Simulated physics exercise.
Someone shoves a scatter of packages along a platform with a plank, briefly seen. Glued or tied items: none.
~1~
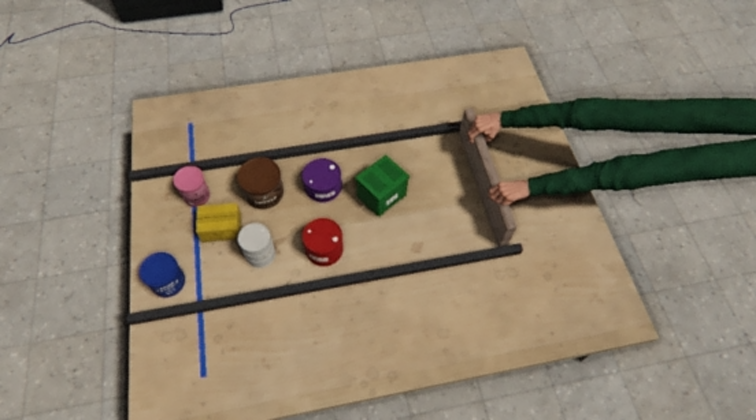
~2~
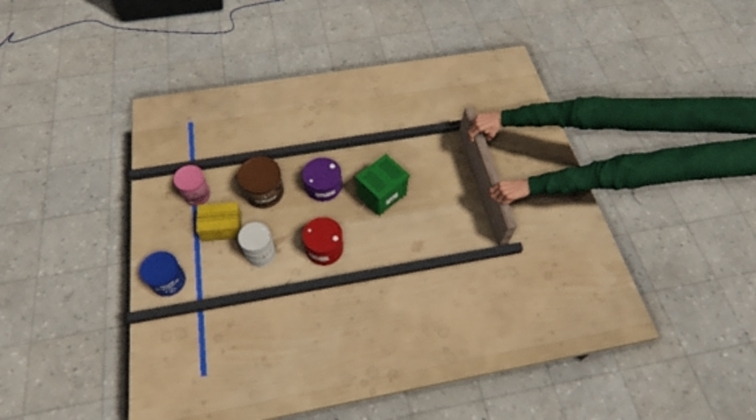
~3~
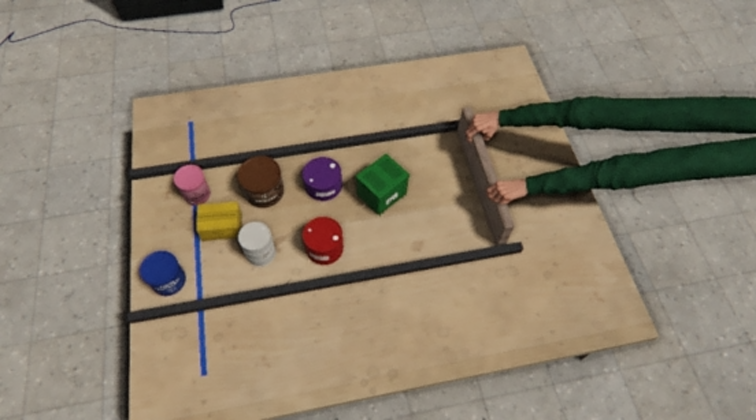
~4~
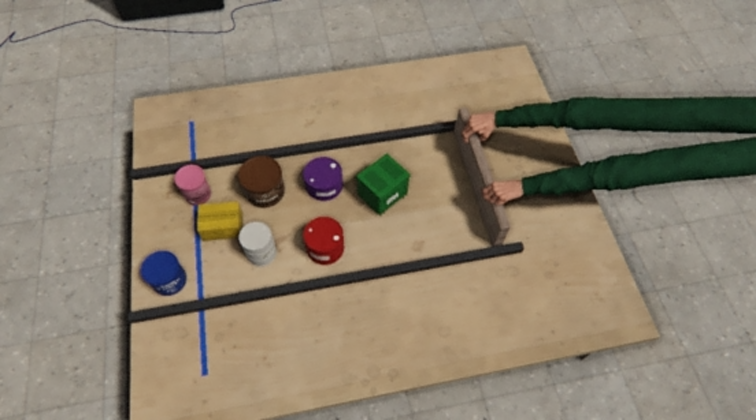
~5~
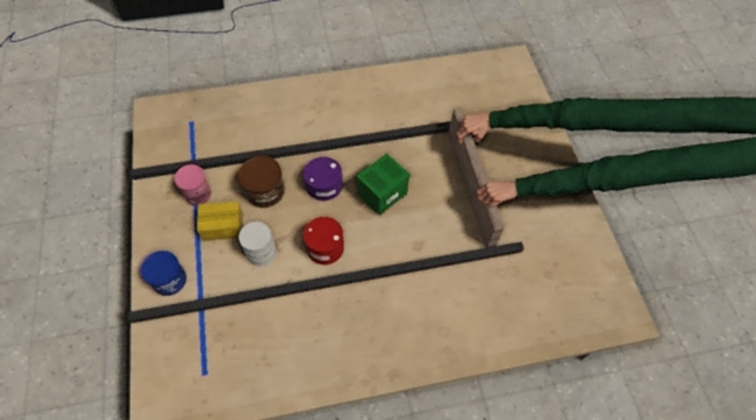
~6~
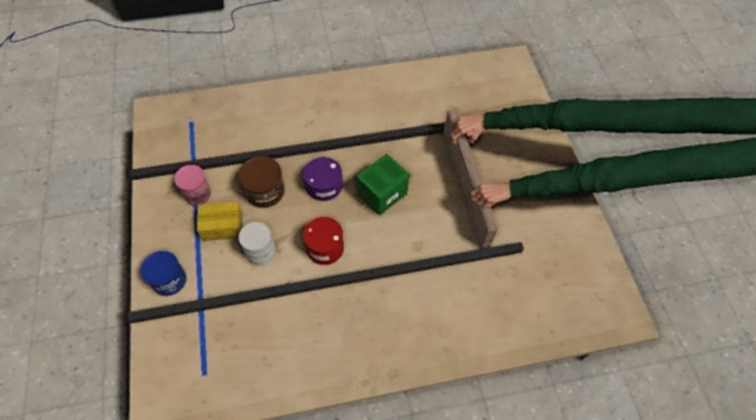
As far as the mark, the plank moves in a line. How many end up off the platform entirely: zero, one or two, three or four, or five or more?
One or two.
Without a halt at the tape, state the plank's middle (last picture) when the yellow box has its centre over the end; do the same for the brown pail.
When the yellow box crosses, the middle is near (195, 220); when the brown pail crosses, near (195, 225).
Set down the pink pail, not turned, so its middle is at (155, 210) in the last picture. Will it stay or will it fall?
Result: It falls away.
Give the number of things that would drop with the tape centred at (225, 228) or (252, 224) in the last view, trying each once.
The first gives 1 and the second gives 0.
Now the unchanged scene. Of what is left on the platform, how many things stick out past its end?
3, I think.
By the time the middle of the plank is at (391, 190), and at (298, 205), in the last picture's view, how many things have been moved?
At the first spot 1, then 5.
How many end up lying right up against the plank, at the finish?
In total, 3.
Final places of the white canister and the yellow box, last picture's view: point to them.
Going in order, first (145, 260) and next (129, 235).
Soon after, none off yet; blue pail at rest near (165, 274); pink pail at rest near (194, 186); yellow box at rest near (220, 221).
After that, none off yet; blue pail at rest near (165, 274); pink pail displaced about its own width near (149, 188); yellow box displaced about its own width near (185, 228).
In the end, the number that fall off is one or two; gone, pink pail.
